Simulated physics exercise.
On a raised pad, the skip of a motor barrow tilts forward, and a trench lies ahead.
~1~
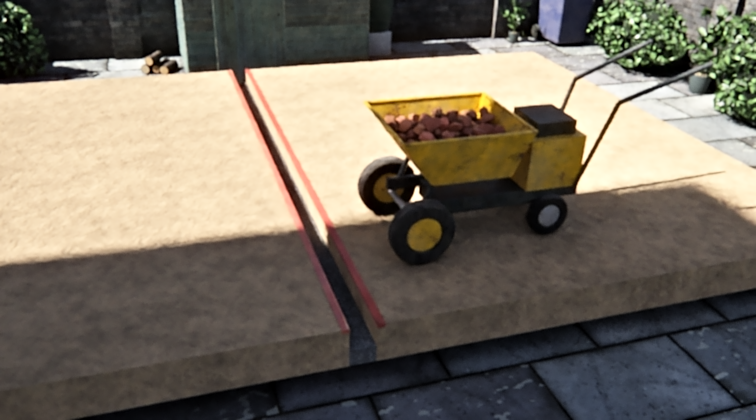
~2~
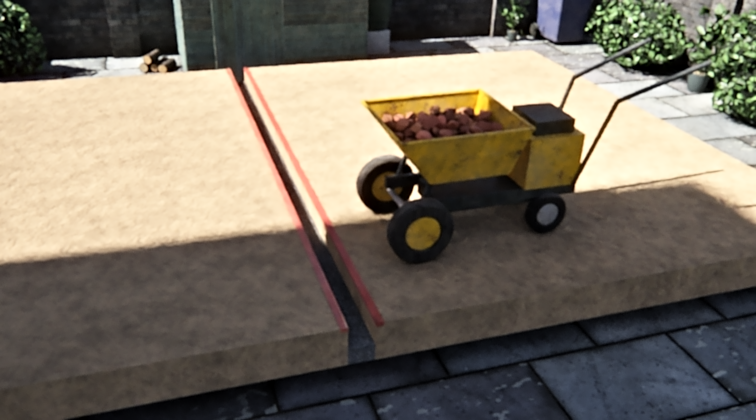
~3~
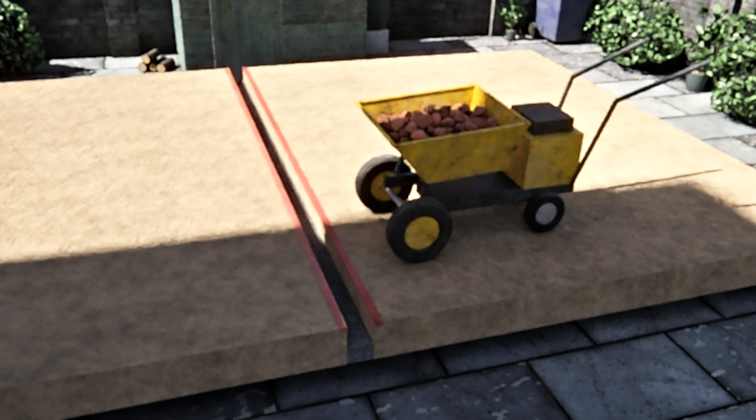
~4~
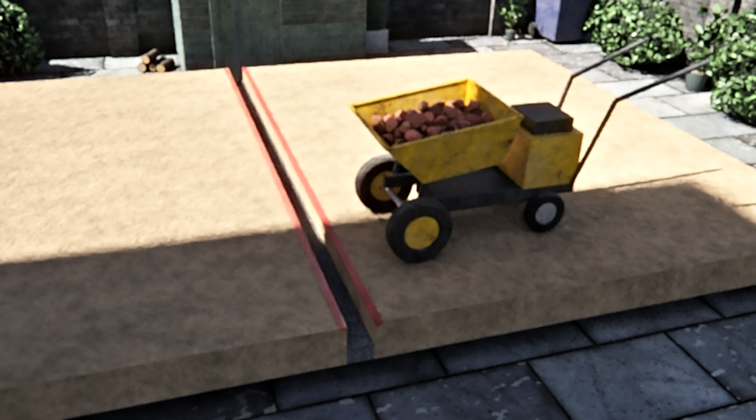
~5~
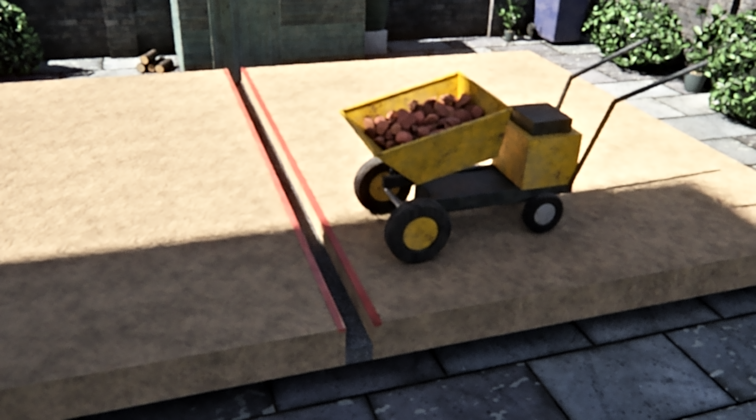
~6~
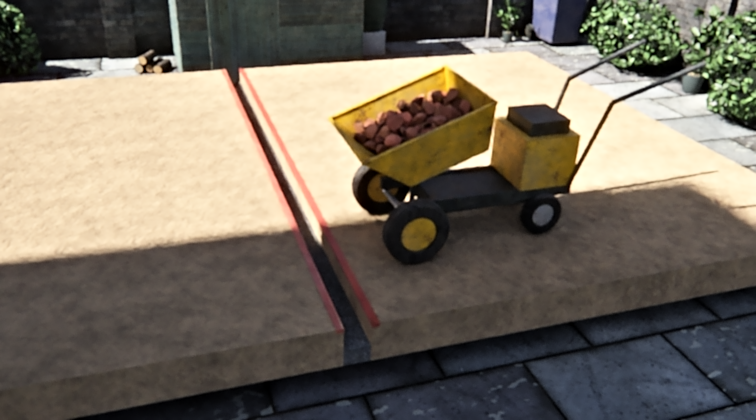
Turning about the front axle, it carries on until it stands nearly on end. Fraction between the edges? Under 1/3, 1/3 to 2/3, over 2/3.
Most stays out, below a third in.
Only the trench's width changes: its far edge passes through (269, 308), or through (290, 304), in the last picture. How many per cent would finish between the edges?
Estimated share: Try 1 approx. 90 in a hundred, try 2 approx. 70 in a hundred.
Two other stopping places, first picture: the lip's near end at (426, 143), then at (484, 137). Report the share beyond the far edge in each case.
Roughly 50 and 0 percent respectively.
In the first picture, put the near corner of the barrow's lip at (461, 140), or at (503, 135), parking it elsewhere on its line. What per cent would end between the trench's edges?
40 %, then 20 %.
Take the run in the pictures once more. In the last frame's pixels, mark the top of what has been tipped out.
Near (283, 222).
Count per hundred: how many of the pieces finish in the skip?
Something like 25 in every hundred.
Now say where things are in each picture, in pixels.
The first picture shows lip of the skip near (404, 145), level; top of the load near (454, 131), lumps of rubble; first edge of the trench near (366, 293); far edge near (332, 299), the trench under half as wide as the skip, and about as deep as wide.
The second picture shows lip of the skip near (401, 145), level; top of the load near (451, 129).
The third picture shows lip of the skip near (395, 146), tipped barely; top of the load near (446, 124).
The fourth picture shows lip of the skip near (387, 150), tipped a little; top of the load near (451, 114).
The fifth picture shows lip of the skip near (376, 156), tipped a little; top of the load near (449, 116).
The sixth picture shows lip of the skip near (364, 164), tipped clearly; top of the load near (437, 113); first edge of the trench near (360, 293); far edge near (326, 298).
Shortly afterwards, skip tipped steeply; the whole lot in the skip.
Next, skip tipped right over; the bulk in the skip; a little beyond it; only a few falling.
Some moments later, skip tipped right over; near a quarter in the skip; only a few in or heaped over the trench; the bulk beyond it.
In the end, skip tipped right over; near a quarter in the skip; only a few in or heaped over the trench; the bulk beyond it.
